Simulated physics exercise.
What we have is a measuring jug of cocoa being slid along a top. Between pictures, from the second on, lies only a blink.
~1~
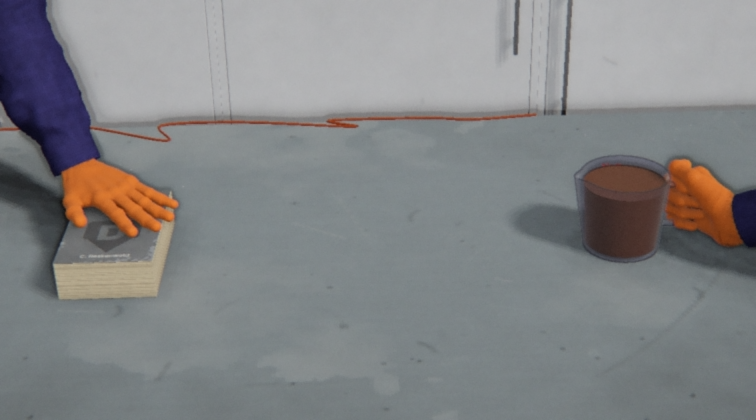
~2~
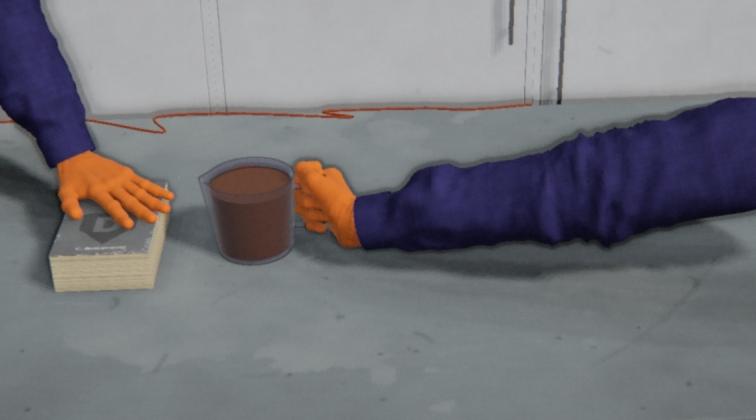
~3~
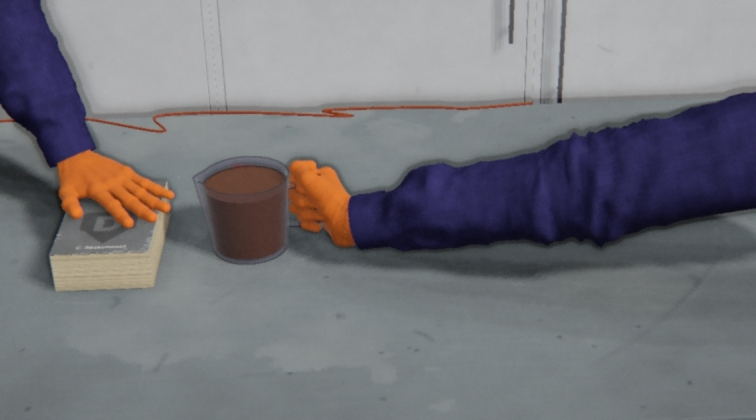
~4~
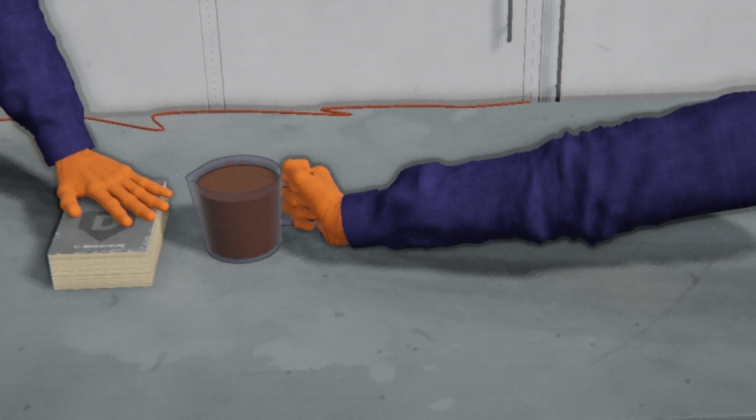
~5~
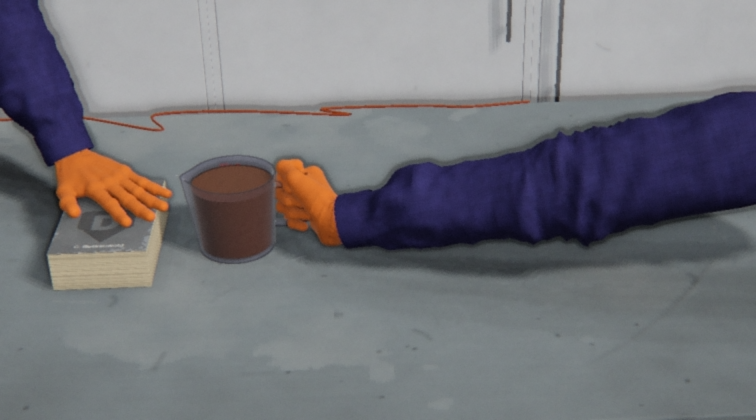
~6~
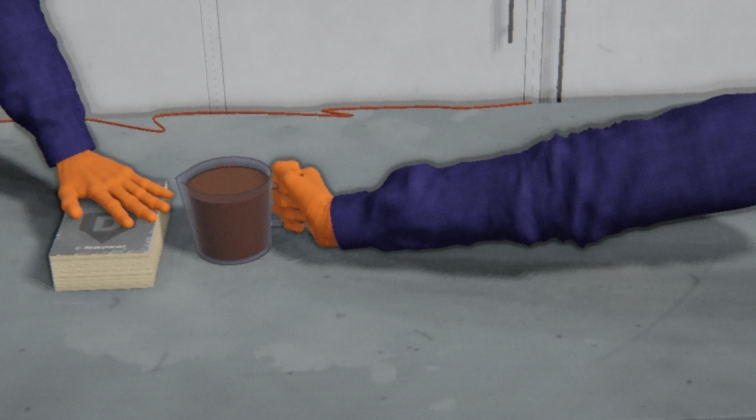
A clear measuring jug of brown cocoa, nearly full, is slid leftward by an orange hand across a grey top, seen from the front and slightly above. At left, another orange hand in a dark purple sleeve rests on a thick book with a grey cover, before pale panels and a thin red line. The jug crosses most of the gap, then creeps left in small steps beside the book, which barely shifts in view.
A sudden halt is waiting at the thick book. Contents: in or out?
Nothing is lost.
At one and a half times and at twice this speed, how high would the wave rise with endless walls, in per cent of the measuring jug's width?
It climbs to 10 per cent first and to 15 per cent second.
Shortly, the measuring jug meets the thick book.
Then, the cocoa surges up the wall; the wave climbs under half way to the rim.
At the finish, the measuring jug stands at the thick book; none is lost.
